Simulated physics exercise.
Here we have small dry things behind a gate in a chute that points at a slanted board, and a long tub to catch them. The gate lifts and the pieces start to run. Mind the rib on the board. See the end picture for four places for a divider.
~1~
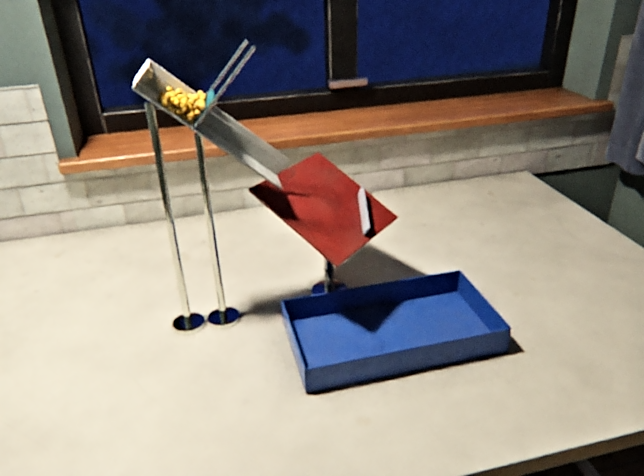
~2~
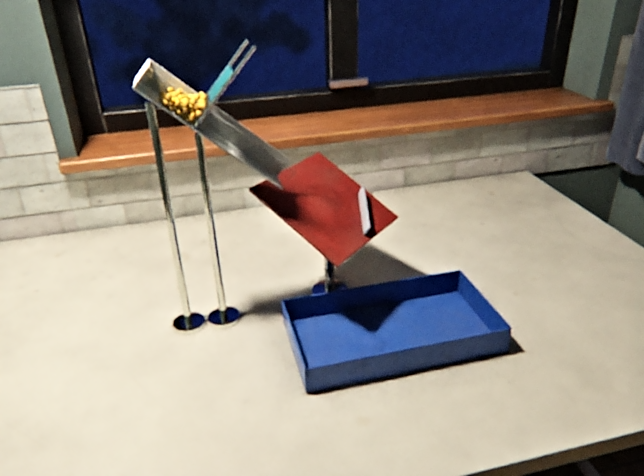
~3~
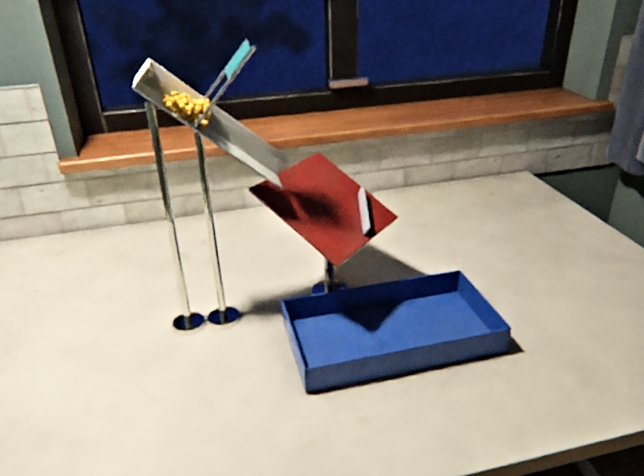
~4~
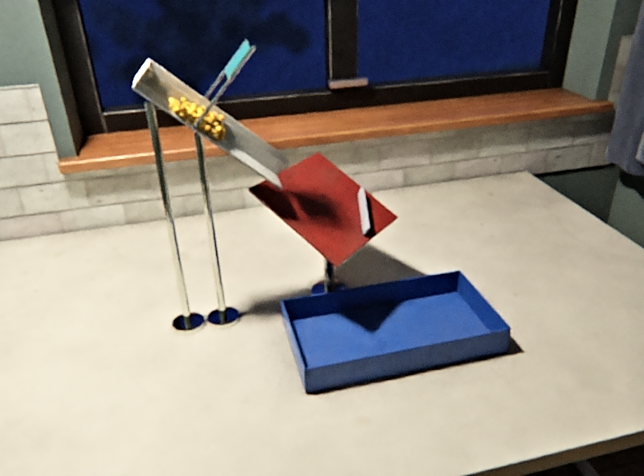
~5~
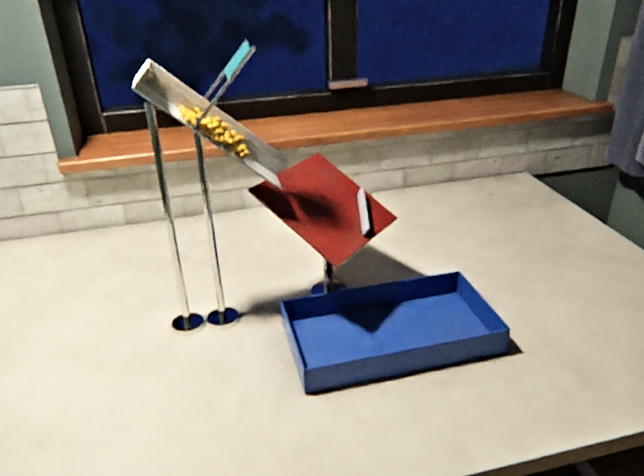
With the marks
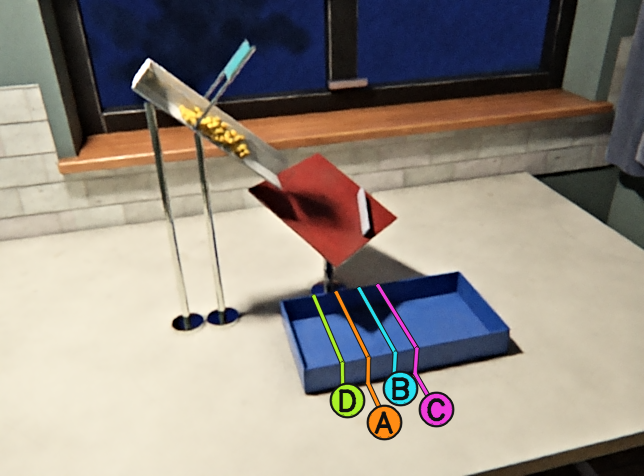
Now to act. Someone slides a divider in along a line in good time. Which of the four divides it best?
C.
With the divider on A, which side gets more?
Right.
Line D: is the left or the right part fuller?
The right side.
On the marked copy, line A crosses the front rim at (368, 357); line B crosses the front rim at (394, 352); line C crosses the front rim at (416, 347); line D crosses the front rim at (342, 362).
For line A, of what is caught, none on the left of the divider, all on the right.
For line B, of what is caught, none on the left of the divider, all on the right.
For line C, of what is caught, about two thirds on the left of the divider, about a third on the right.
For line D, of what is caught, none on the left of the divider, all on the right.
